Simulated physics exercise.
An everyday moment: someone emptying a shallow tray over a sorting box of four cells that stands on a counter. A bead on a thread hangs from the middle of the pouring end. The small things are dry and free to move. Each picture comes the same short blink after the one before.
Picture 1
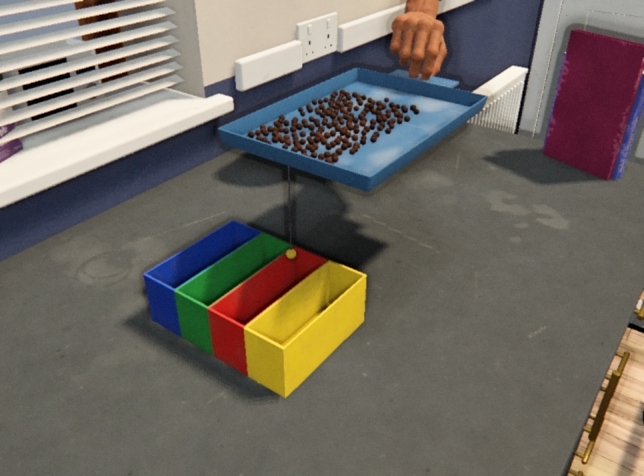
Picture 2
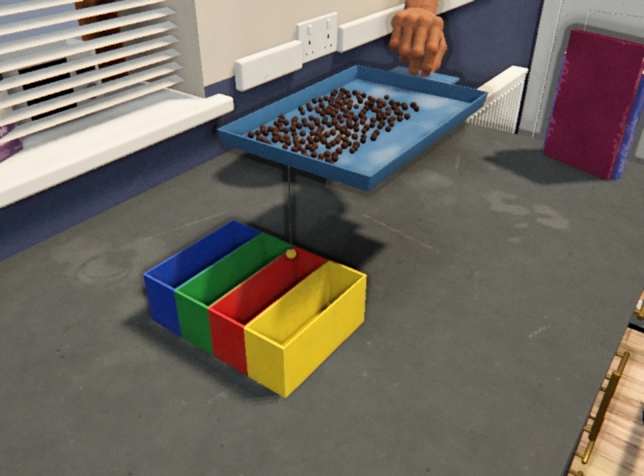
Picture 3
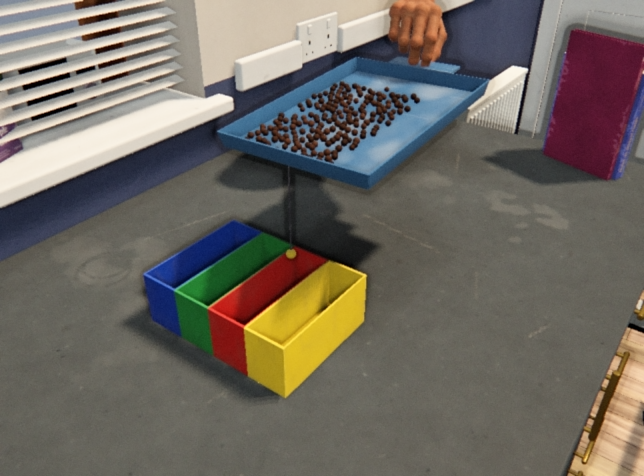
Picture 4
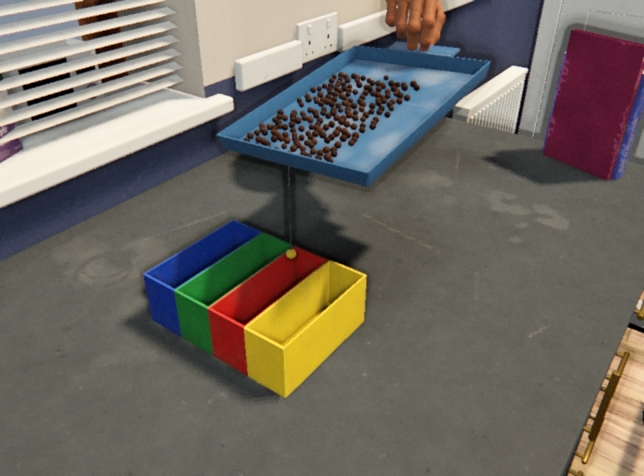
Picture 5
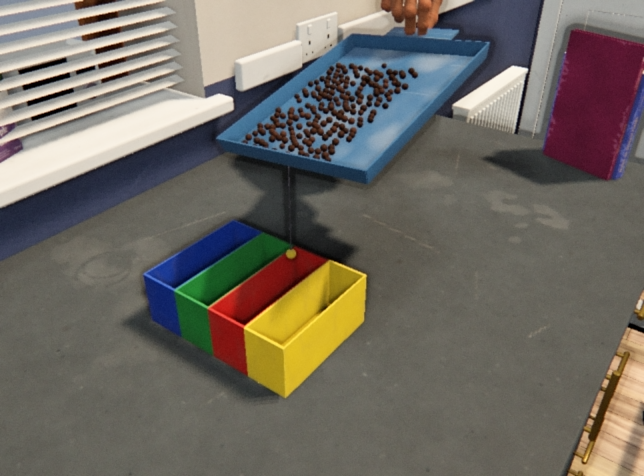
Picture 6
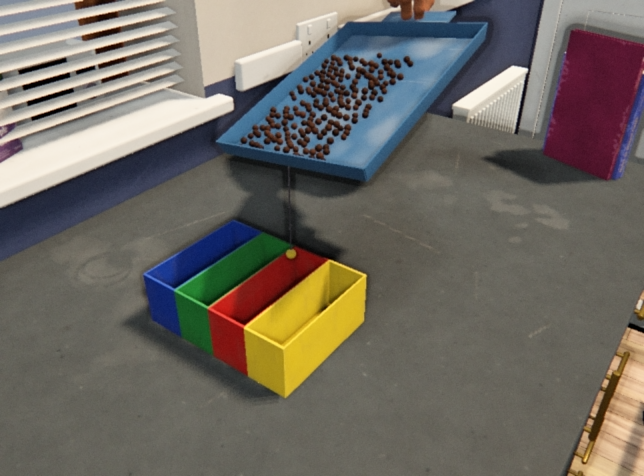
A hand at the top raises the far end of a blue tray of small dark brown berries above a grey counter, seen from above at an angle by a still camera. Below sits a box with blue, green, red and yellow cells from left to right, beside a hanging bead. The tray steepens, its near edge dipping slightly leftward, and the berries slide a little toward it.
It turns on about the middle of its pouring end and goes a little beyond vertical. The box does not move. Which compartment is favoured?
It favours the blue compartment.
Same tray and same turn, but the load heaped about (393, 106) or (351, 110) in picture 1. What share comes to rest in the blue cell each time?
In turn 70 and 80 in a hundred.
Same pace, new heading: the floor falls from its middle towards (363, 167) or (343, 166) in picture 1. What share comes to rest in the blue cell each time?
About 0 and 0 per cent.
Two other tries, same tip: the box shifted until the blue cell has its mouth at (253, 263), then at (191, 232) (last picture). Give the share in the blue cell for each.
First some 10, then 0 per cent.
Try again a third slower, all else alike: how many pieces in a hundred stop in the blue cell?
Some 90 per cent.
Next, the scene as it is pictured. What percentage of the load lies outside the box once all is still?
It comes to 0 per cent or so.
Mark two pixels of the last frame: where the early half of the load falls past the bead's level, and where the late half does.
Early half (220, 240), late half (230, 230).
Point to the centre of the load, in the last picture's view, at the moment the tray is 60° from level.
Roughly at (258, 132).
Just after the last frame, tray tipped steeply; almost all on the tray; just a few in the blue cell; about a tenth falling or outside the box.
A moment on, tray tipped right over; roughly a third on the tray; roughly a quarter in the blue cell; just a few in the green cell; roughly a third falling or outside the box.
Further on, tray tipped past a quarter turn; the larger part in the blue cell; roughly a quarter in the green cell; just a few in the red cell; just a few falling or outside the box.
When it is over, tray tipped past a quarter turn; the larger part in the blue cell; roughly a quarter in the green cell; just a few in the red cell; not one in the yellow cell; just a few outside the box.
